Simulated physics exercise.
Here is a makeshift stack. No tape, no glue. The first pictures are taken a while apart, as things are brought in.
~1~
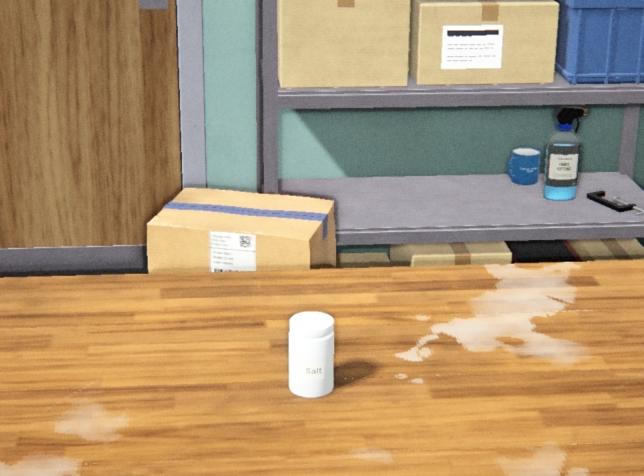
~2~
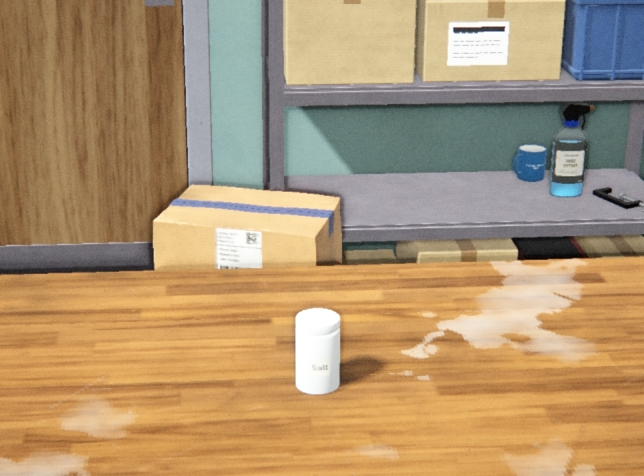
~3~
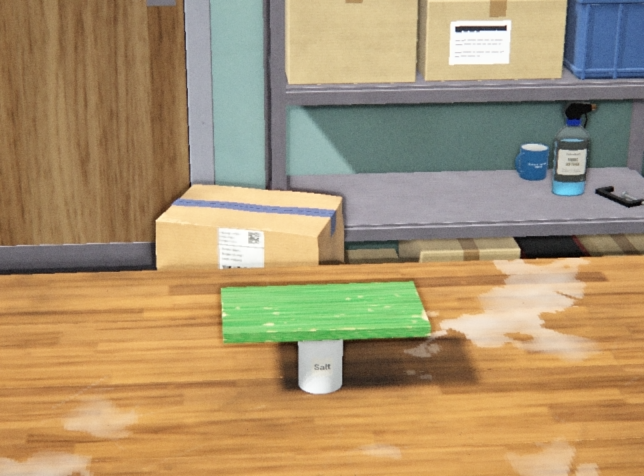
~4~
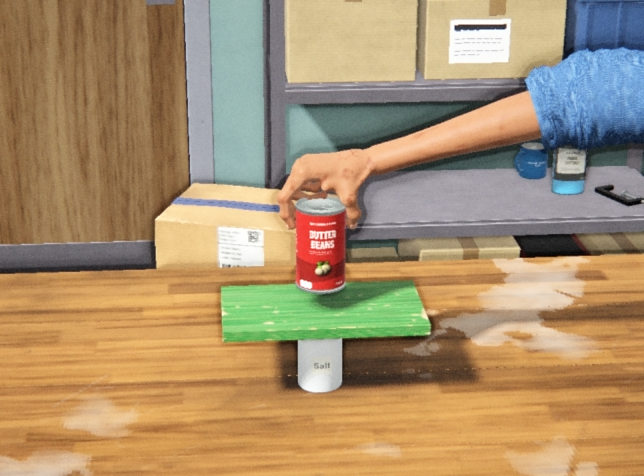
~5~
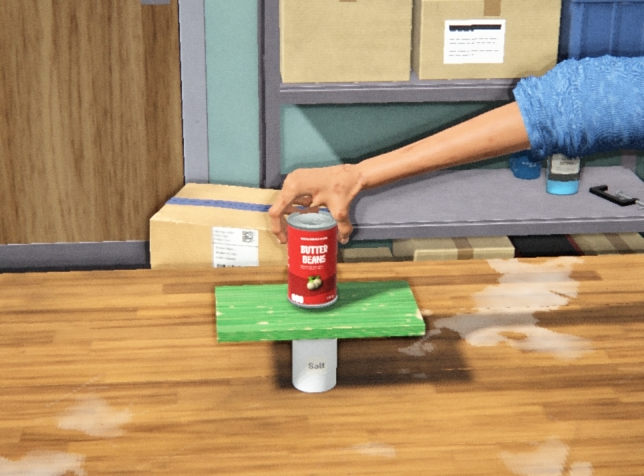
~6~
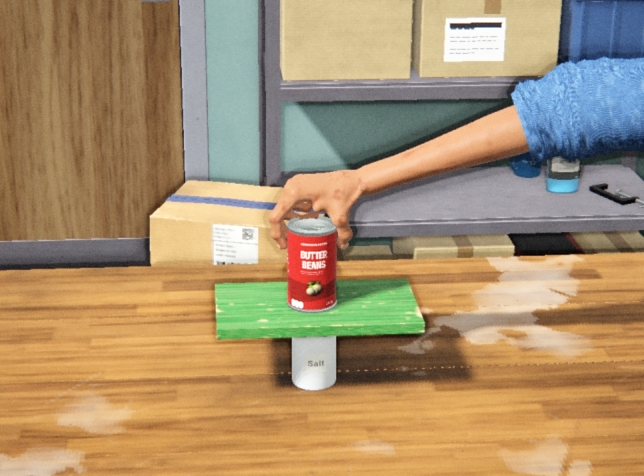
A white salt container stands on a worn wooden tabletop, seen from the front and slightly above, with a brown door, a taped cardboard box and grey shelves holding boxes, a blue mug and a spray bottle behind. A green board appears flat across the container's top. A blue-sleeved arm reaches in from the right and lowers a red butter beans tin onto the board, as the view shifts slightly.
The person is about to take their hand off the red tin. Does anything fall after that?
Here the stack stays up.
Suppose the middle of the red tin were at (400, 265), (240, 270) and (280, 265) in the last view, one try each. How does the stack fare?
First try: It loses its balance; second try: It comes apart; third try: It keeps its balance.
Then, 0.20 s on from there, no change.
Then, 0.50 s on from there, red tin resting near (312, 265).
In the end, all 3 unmoved. At the end, from the last picture's camera, red tin near (312, 265). The stack keeps its balance.
